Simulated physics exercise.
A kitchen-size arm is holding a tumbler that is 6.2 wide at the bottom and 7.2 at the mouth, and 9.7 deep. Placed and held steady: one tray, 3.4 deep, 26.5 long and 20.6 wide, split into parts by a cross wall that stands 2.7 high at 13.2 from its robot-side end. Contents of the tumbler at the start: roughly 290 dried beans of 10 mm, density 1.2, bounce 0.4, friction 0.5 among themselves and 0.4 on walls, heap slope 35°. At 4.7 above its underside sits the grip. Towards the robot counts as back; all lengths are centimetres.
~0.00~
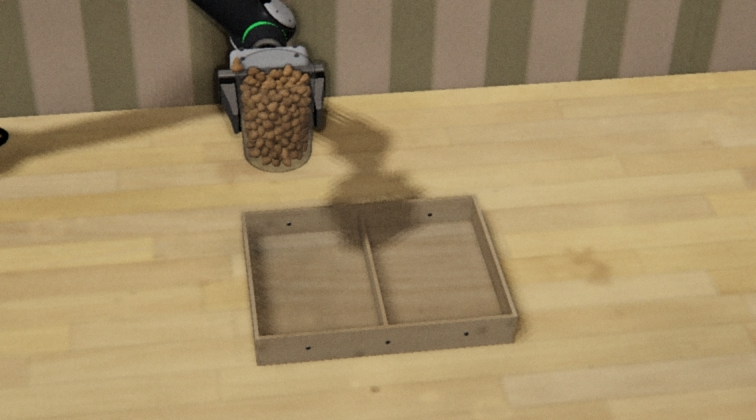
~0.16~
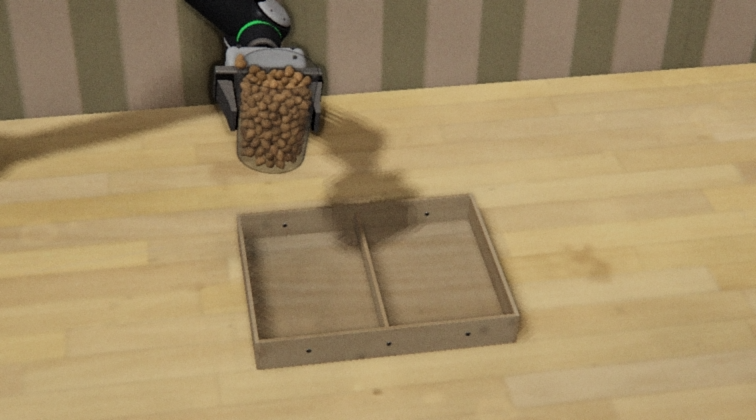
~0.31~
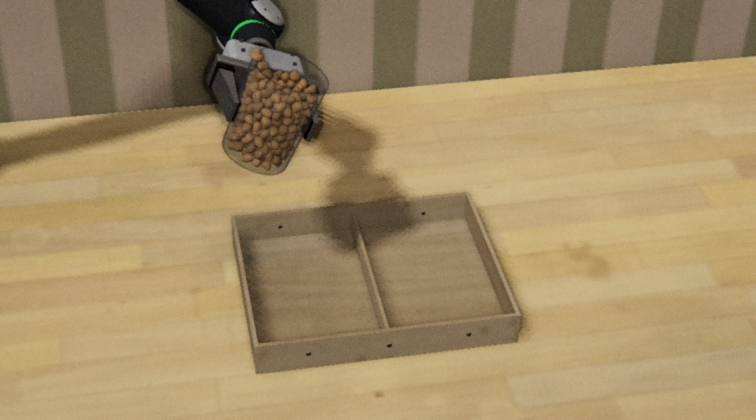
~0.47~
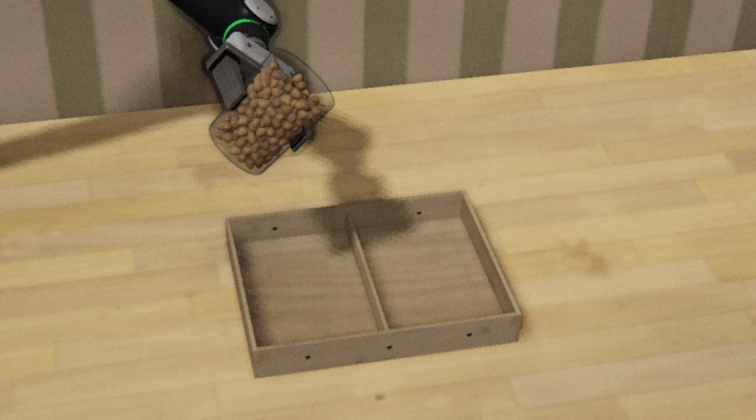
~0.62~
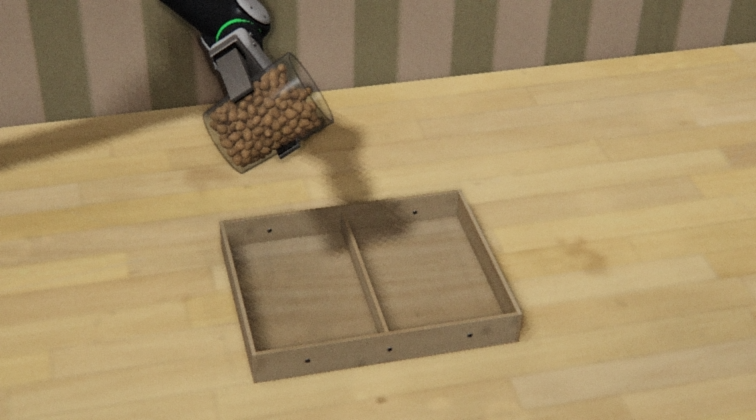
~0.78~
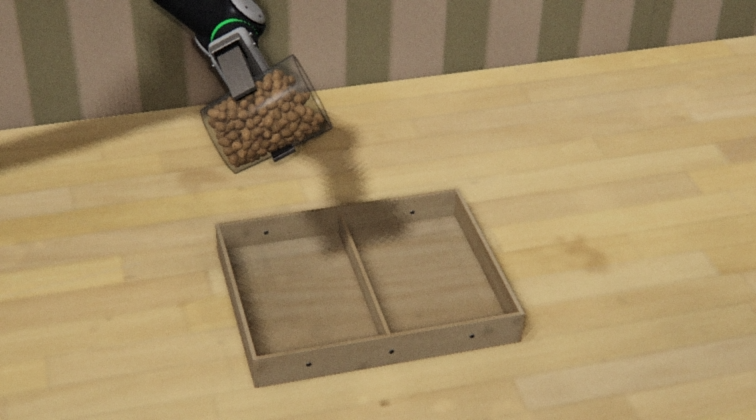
Above a light wooden table with a divided wooden tray on it, a robot arm held a clear tumbler full of brown beans upright, then steadily tilted it well over onto its side.
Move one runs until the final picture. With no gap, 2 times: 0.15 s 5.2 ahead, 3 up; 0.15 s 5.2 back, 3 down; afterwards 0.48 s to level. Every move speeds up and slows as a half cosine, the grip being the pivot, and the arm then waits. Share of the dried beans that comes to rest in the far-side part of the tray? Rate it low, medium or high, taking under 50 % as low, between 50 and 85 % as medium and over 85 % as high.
Rating: Low.
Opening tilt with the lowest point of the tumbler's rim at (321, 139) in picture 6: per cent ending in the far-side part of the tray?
Close to 80 in a hundred.
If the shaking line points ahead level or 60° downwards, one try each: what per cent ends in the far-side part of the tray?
Estimates, in order: 25 % then 0 %.
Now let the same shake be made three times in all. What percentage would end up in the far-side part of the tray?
Expected share: About 45 %.
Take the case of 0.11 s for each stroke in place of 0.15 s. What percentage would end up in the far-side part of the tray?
65 %.
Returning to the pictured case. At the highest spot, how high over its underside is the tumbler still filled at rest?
About 7.5 cm.
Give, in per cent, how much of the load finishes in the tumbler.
I'd estimate close to 45 percent finishes there.
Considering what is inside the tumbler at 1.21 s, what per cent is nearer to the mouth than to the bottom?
Around 45 percent.
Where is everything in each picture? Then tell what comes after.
Tumbler middle at (277, 114), level; upper third of the load around (277, 93), from x 235 to 305, top at y 65; 287 in the tumbler, in the first picture.
Tumbler middle at (274, 114), tilted 6° forward; upper third of the load around (277, 93), from x 240 to 305, top at y 60, in the second picture.
Tumbler middle at (272, 114), tilted 22° forward; upper third of the load around (276, 94), from x 235 to 310, top at y 55, in the third picture.
Tumbler middle at (269, 115), tilted 43° forward; upper third of the load around (274, 97), from x 220 to 315, top at y 65, in the fourth picture.
Tumbler middle at (266, 116), tilted 59° forward; upper third of the load around (273, 100), from x 215 to 315, top at y 70, in the fifth picture.
Tumbler middle at (264, 117), tilted 65° forward; upper third of the load around (268, 101), from x 210 to 320, top at y 75; 287 in the tumbler, in the sixth picture.
After 1.21 s, tilted 65° forward, highest piece 28 above the table; 193 in the tumbler, 69 in the far-side part, 24 in the robot-side part, 1 in flight or on a rim.
After 1.64 s, tilted 27° forward, highest piece 27 above the table; 132 in the tumbler, 110 in the far-side part, 44 in the robot-side part, 1 on the table or floor.
After 2.06 s, level, highest piece 26 above the table; 132 in the tumbler, 110 in the far-side part, 44 in the robot-side part, 1 on the table or floor.
After 3.11 s, level, highest piece 26 above the table; 132 in the tumbler, 110 in the far-side part, 44 in the robot-side part, 1 on the table or floor.
At rest, 132 in the tumbler, 110 in the far-side part, 44 in the robot-side part, 1 on the table or floor. That is 38 % in the far-side part of the tray.
